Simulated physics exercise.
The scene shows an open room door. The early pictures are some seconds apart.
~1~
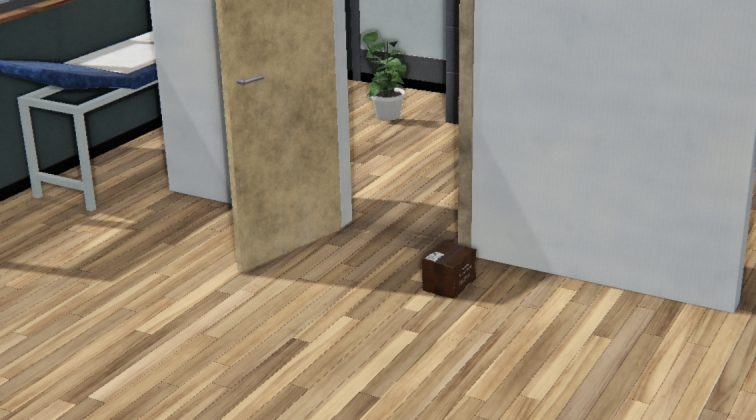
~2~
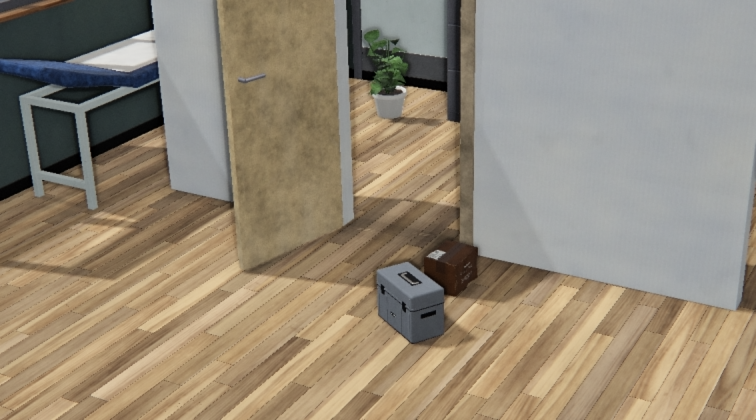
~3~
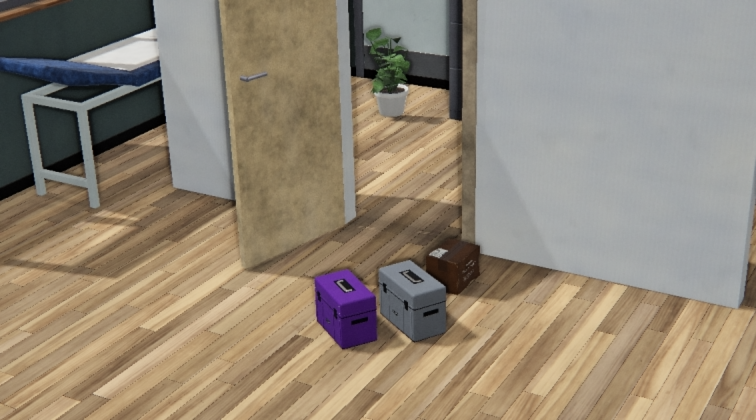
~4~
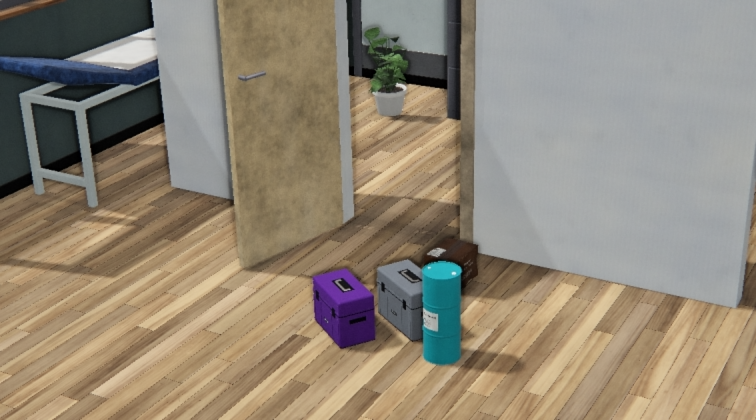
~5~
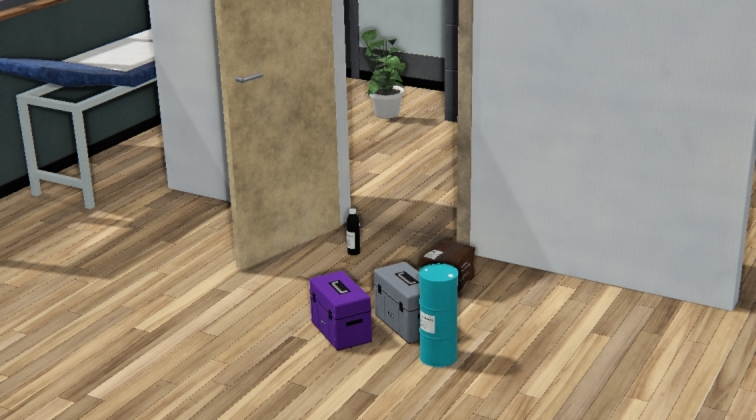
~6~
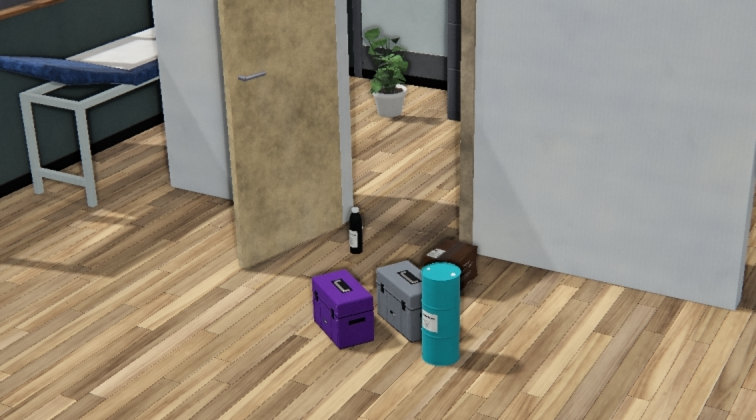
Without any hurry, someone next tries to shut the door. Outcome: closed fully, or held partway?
What happens is the door goes right up to the frame.
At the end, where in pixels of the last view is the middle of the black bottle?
Around (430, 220).
Then, 1.20 s after the last picture, door at 46°; black bottle slid about its own width near (364, 229).
Then, 1.70 s after the last picture, door at 10°; black bottle slid well along near (401, 219).
At rest, door at 0°; tipped over on the floor, black bottle; the other 4 in place. Seen from the same camera at the end, black bottle near (430, 220).
